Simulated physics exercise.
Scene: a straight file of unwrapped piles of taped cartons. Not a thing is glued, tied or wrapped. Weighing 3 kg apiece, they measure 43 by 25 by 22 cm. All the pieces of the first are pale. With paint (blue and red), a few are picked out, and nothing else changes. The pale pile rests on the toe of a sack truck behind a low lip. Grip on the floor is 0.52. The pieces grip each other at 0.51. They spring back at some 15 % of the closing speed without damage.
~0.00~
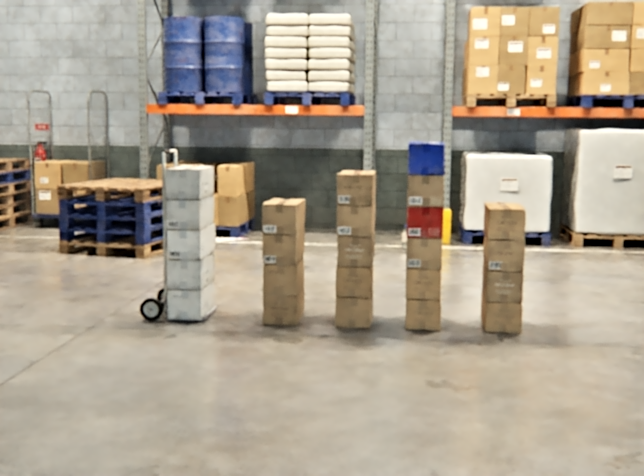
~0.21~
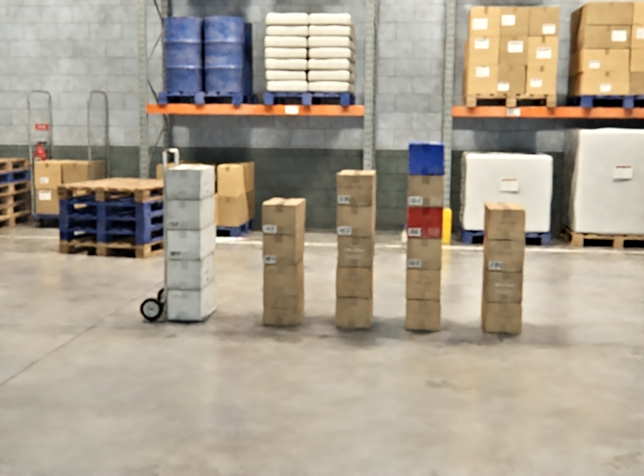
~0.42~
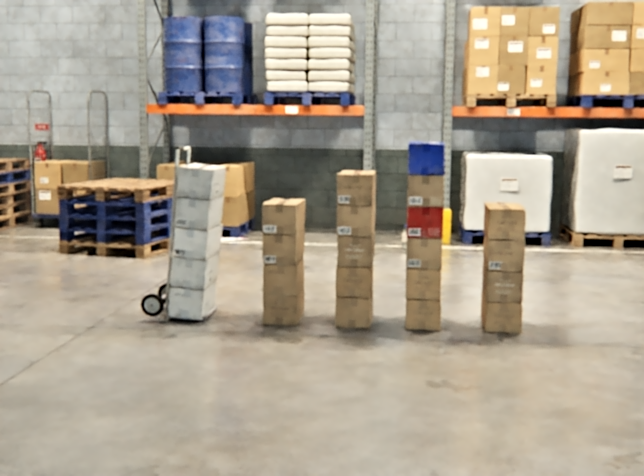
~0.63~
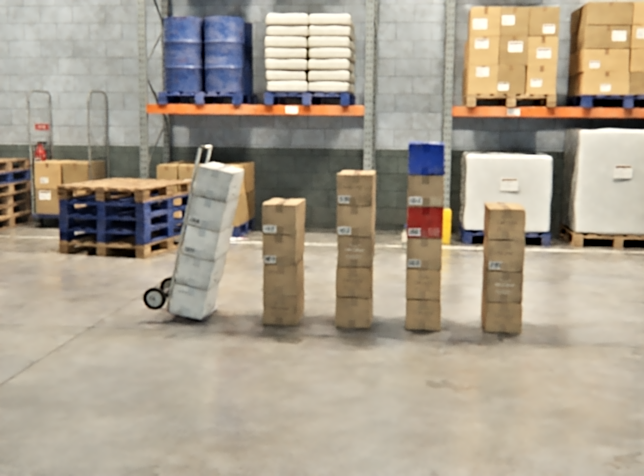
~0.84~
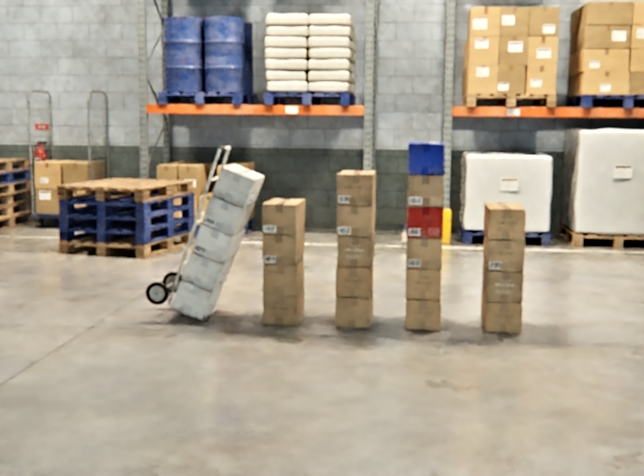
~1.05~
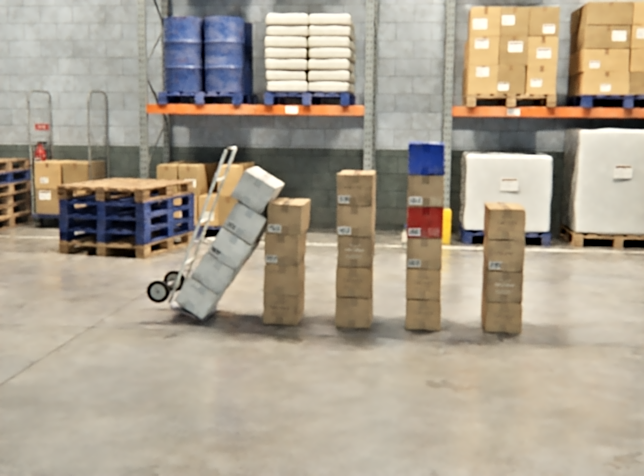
At first, a pale stack of boxes stands upright on a hand truck, left of four brown stacks, one with a blue box and a red box. The truck and pale stack then tilt steadily rightward, until the pale boxes lean against the nearest brown stack, whose top shifts slightly.
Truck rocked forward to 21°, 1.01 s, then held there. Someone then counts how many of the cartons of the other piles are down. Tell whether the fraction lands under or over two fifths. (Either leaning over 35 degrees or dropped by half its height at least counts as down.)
You'll see in excess of two fifths go down.
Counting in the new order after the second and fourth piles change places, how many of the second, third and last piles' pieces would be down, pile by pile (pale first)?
Down per pile: Second 6, third 5, last 4.
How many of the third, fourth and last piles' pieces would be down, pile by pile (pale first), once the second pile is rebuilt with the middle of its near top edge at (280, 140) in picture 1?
Third 5, fourth 6, last 4.
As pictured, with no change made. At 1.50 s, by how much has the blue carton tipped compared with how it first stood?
Roughly 0°.
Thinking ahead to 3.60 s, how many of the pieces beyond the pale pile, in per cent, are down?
At that instant, 100 percent.
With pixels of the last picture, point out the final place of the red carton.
Roughly at (546, 283).
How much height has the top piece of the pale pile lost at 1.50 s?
10 cm.
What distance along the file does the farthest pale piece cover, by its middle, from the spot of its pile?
About 90 cm along the file.
After 1.50 s, 5 of the pale pile down; none of the 19 other cartons down, 6 disturbed.
After 2.58 s, 5 of the pale pile down; 2 of the 19 other cartons down; blue carton 9° from how it stood; red carton 9° from how it stood.
After 3.24 s, 5 of the pale pile down; 15 of the 19 other cartons down; red carton 36° from how it stood, 8 cm lower; blue carton 34° from how it stood, 16 cm lower.
After 3.60 s, 5 of the pale pile down; 19 of the 19 other cartons down; red carton on its side; blue carton 29° from how it stood, 61 cm lower.
In the end (4.7 s), 5 of the pale pile down; 19 of the 19 other cartons down; red carton 52° from how it stood, 43 cm lower; blue carton 83 cm lower. That is 100 per cent. From the last view, middles, red carton near (546, 283).
